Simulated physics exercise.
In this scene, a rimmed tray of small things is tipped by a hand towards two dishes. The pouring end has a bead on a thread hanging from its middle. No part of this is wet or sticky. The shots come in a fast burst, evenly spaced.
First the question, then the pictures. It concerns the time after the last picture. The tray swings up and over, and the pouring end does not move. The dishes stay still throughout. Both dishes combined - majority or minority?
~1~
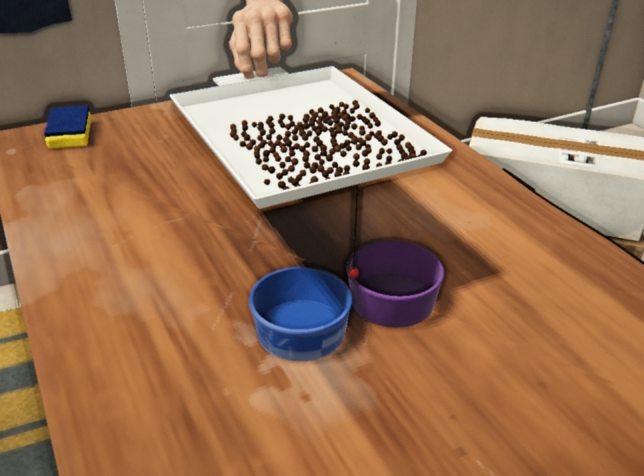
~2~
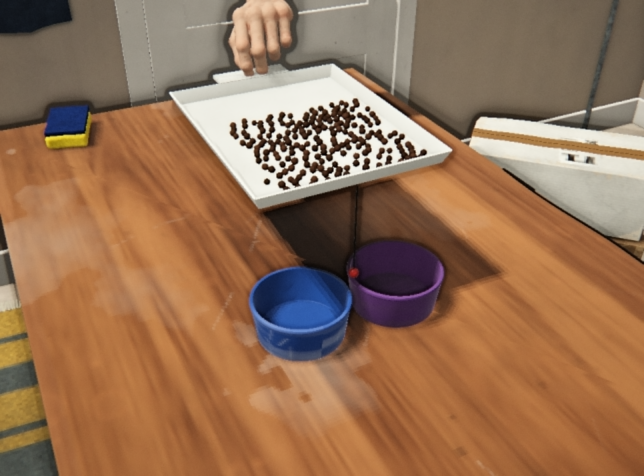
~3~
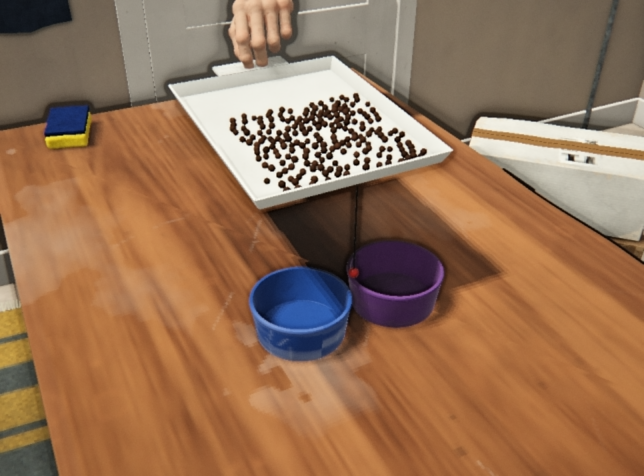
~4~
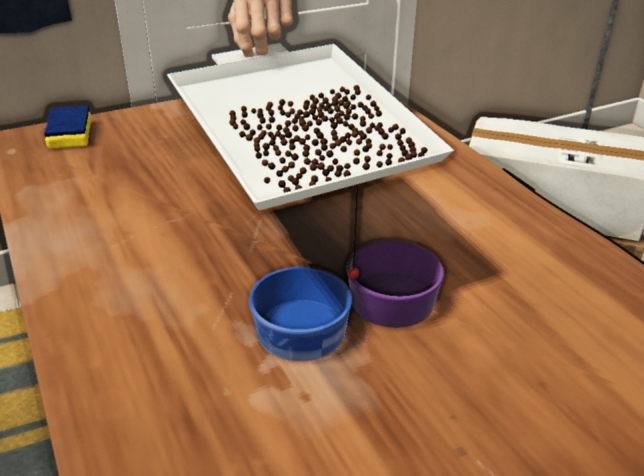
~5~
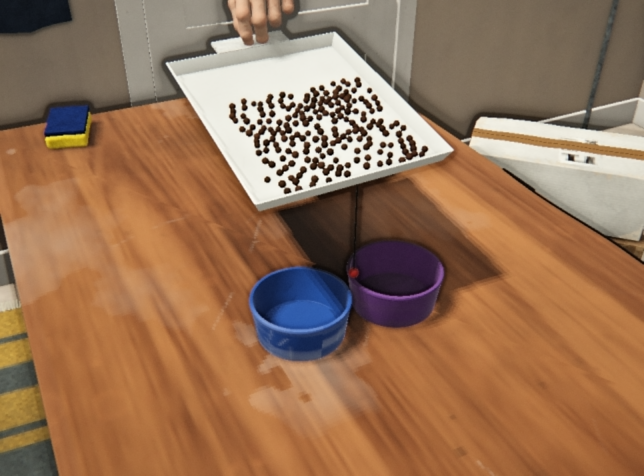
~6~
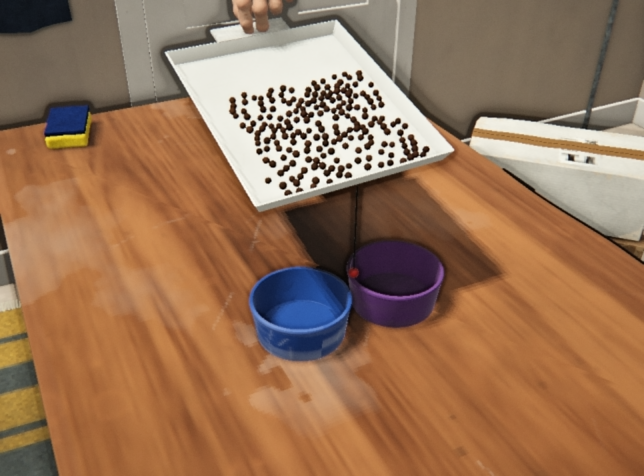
Mostly spilled.
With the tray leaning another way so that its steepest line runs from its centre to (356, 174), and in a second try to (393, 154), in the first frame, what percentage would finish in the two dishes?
In order, 30 in a hundred and 70 in a hundred.
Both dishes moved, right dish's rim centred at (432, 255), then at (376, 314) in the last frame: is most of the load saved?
Well, the minor share the first time and the bulk the second time.
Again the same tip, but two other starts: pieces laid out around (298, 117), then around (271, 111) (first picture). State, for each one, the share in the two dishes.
Close to 40 per cent, followed by close to 30 per cent.
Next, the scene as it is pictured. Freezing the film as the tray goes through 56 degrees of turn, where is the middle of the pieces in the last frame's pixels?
Roughly (344, 169).
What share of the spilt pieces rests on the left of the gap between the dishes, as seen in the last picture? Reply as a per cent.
Close to 40 per cent.
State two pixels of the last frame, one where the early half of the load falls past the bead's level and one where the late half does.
Near (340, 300) and later near (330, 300).
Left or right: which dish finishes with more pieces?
Note: Fuller is the one placed left.
Soon after the last picture, tray tipped steeply; nearly all on the tray; a stray few in the air.
A little later, tray tipped right over; a stray few on the tray; about a quarter in the left dish; a stray few in the right dish; about half outside both; about a quarter in the air.
Later still, tray tipped past a quarter turn; about a third in the left dish; a stray few in the right dish; about two thirds outside both.
At rest, tray tipped past a quarter turn; about a third in the left dish; a stray few in the right dish; about two thirds outside both.
